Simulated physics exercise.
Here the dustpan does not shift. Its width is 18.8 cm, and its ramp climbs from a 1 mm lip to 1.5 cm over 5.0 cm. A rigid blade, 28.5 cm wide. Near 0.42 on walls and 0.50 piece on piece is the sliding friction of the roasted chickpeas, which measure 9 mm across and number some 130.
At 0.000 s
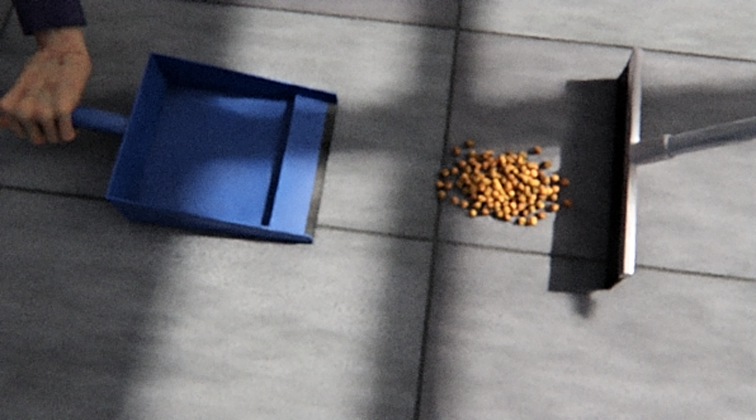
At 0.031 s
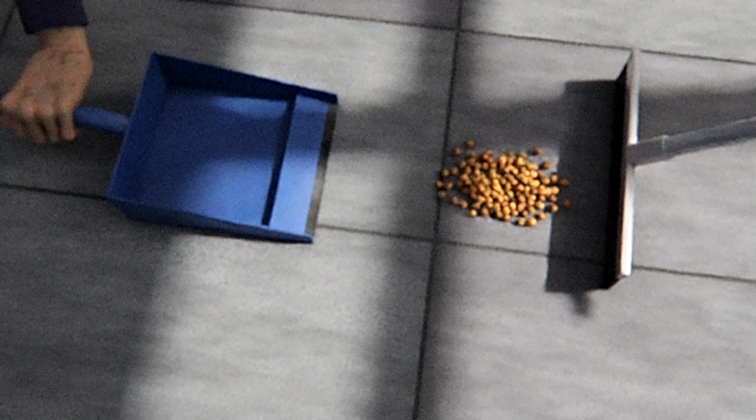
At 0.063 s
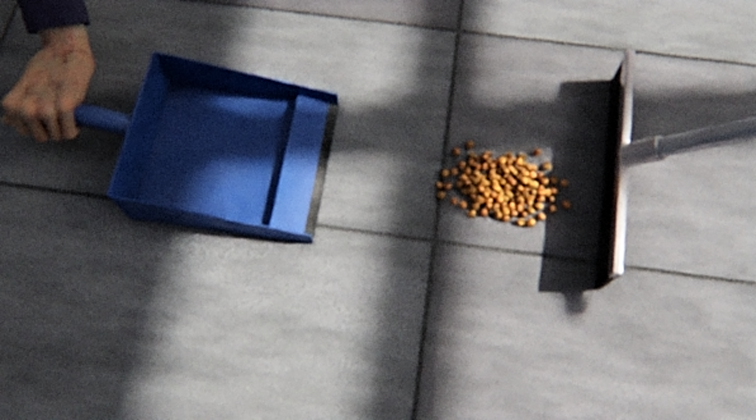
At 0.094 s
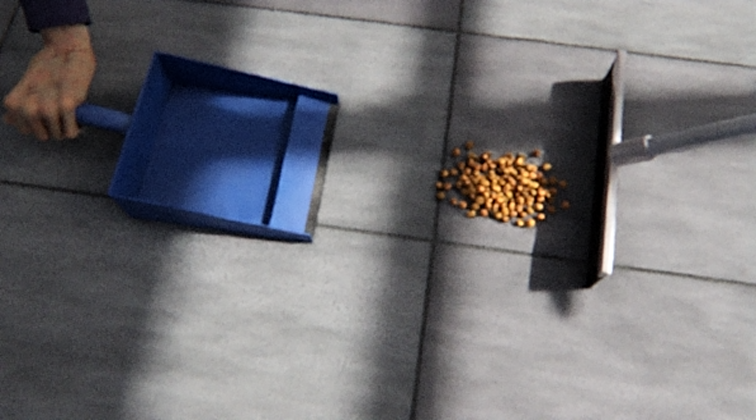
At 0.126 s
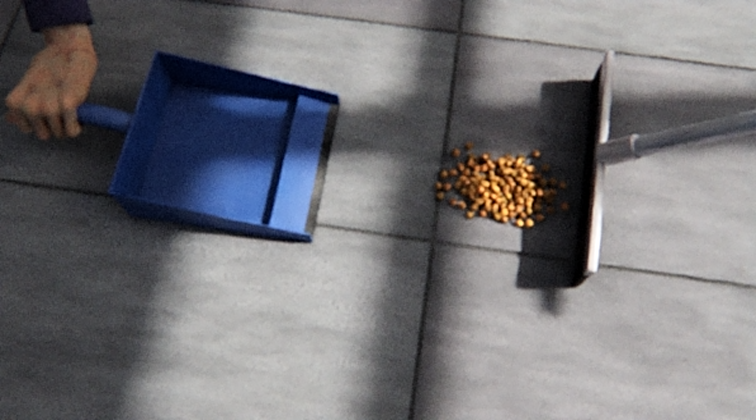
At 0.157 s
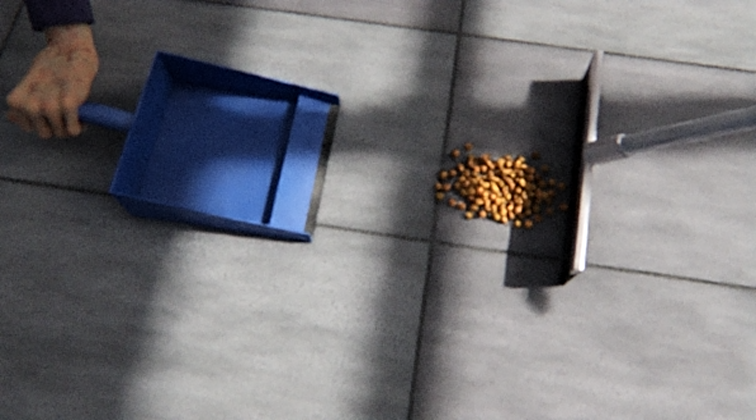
On a grey tiled floor, a hand held a blue dustpan still on the left while a wide blade on a pole slid a short way left, closing in on a small, unmoving pile of orange-brown pieces.
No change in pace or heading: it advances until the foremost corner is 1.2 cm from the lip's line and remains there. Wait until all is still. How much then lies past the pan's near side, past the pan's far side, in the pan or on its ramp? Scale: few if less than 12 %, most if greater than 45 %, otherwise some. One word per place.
Past the pan's near side - few; past the pan's far side - few; in the pan or on its ramp - most.
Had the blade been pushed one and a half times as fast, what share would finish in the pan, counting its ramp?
Then some 55 in a hundred.
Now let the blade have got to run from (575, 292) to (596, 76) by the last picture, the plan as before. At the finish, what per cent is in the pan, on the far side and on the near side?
You'd see pan at 20, far at 0 and near at 25.
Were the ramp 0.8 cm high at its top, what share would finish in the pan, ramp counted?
Then around 60 percent, ramp counted.
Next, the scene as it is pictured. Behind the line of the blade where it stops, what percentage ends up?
Estimate: Around 0 %.
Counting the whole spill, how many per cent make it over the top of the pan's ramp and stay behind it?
Some 0 per cent.
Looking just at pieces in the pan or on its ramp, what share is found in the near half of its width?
Something like 40 in a hundred.
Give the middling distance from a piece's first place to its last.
It works out to roughly 22 cm.
After 0.48 s, middle of the blade 17 cm from the lip; 0 % over the lip, far side 0 %, near side 0 %.
After 0.70 s, middle of the blade 7 cm from the lip; 0 % over the lip, far side 5 %, near side 0 %.
After 1.03 s, middle of the blade 2 cm from the lip; 55 % over the lip, far side 5 %, near side 0 %.
In the end, at 1.3 s, near side 0 %, far side 5 %, pan 55 %, in front of the lip or behind the blade 40 %.
